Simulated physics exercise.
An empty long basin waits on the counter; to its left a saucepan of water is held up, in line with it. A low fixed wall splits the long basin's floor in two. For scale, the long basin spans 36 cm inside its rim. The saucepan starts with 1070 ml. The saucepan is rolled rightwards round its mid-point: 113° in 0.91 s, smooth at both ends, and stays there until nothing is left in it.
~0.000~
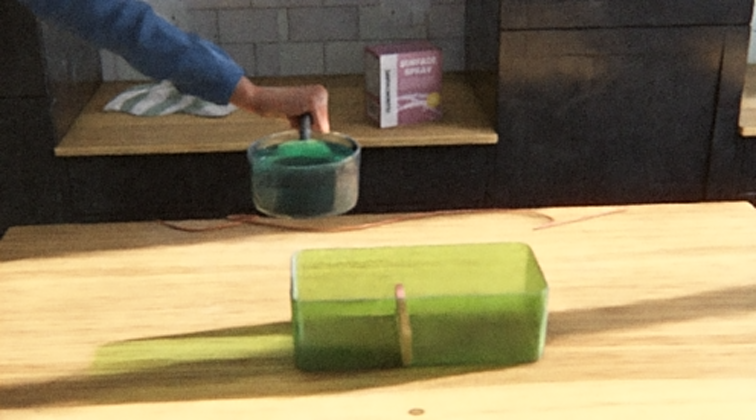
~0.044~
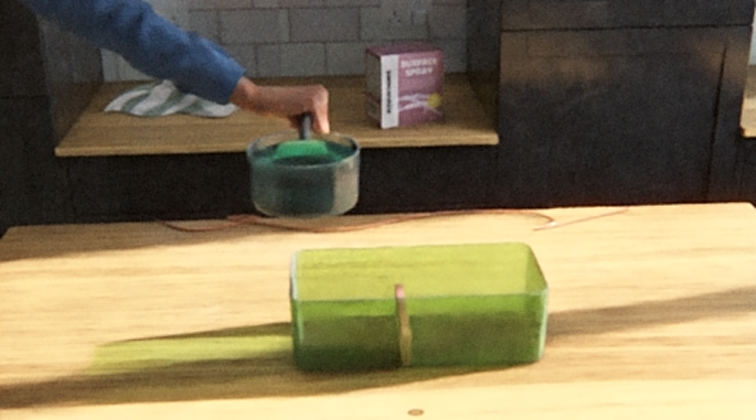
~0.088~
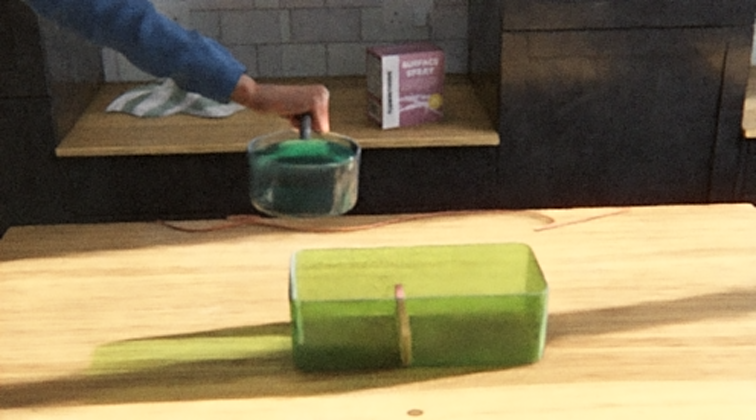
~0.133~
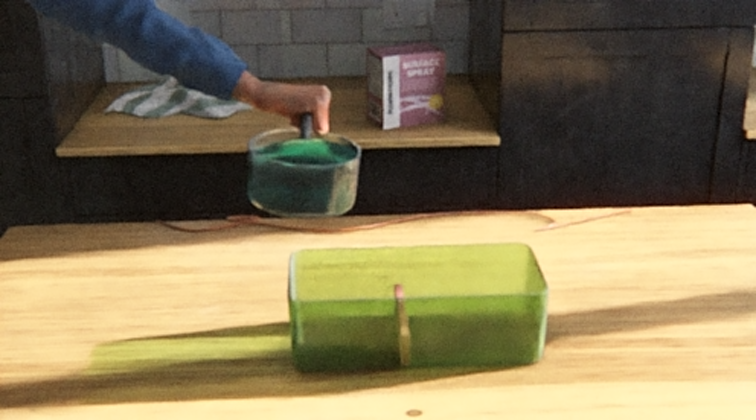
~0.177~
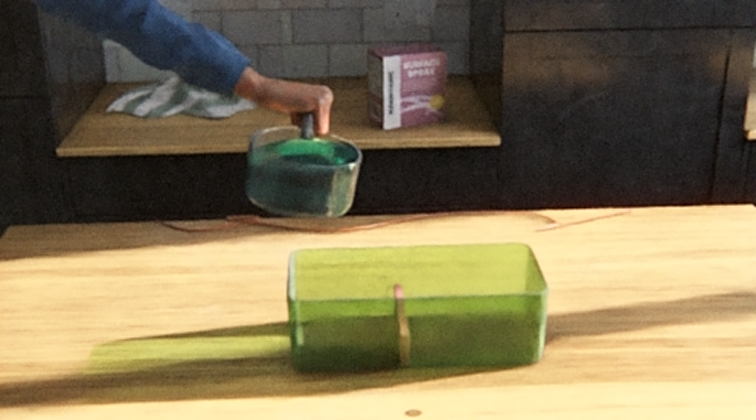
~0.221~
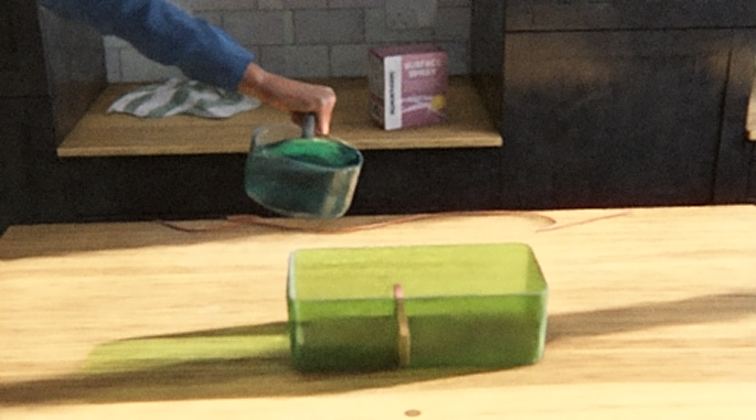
On a kitchen counter, a hand slowly tilting a glass saucepan of water rightwards above and behind an empty green long basin.
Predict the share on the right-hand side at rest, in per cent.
About 56 per cent.
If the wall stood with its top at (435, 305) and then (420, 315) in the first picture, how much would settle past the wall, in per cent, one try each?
First 10, then 35 per cent.
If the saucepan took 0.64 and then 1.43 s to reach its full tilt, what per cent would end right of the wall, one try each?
First 45, then 65 per cent.
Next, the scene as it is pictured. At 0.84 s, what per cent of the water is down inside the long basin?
Some 88 per cent.
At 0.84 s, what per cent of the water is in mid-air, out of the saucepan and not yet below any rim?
About 7 per cent.
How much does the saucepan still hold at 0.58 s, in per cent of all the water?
Near 42 in a hundred.
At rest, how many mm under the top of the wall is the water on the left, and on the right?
Some 32 mm on the left and 30 mm on the right.
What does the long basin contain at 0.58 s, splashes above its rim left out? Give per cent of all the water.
Some 18 per cent.
After 0.58 s the tilt is 80° and 42 per cent is still to pour, 3 is left of the wall and 15 right of it.
After 0.84 s the tilt is 111° and 5 per cent is still to pour, 32 is left of the wall and 56 right of it.
After 1.11 s the tilt is 113° and 0 per cent is still to pour, 41 is left of the wall and 56 right of it.
After 1.41 s the tilt is 113° and 0 per cent is still to pour, 42 is left of the wall and 57 right of it.
In the end 42 per cent lies left of the wall, 56 right of it and 2 outside.
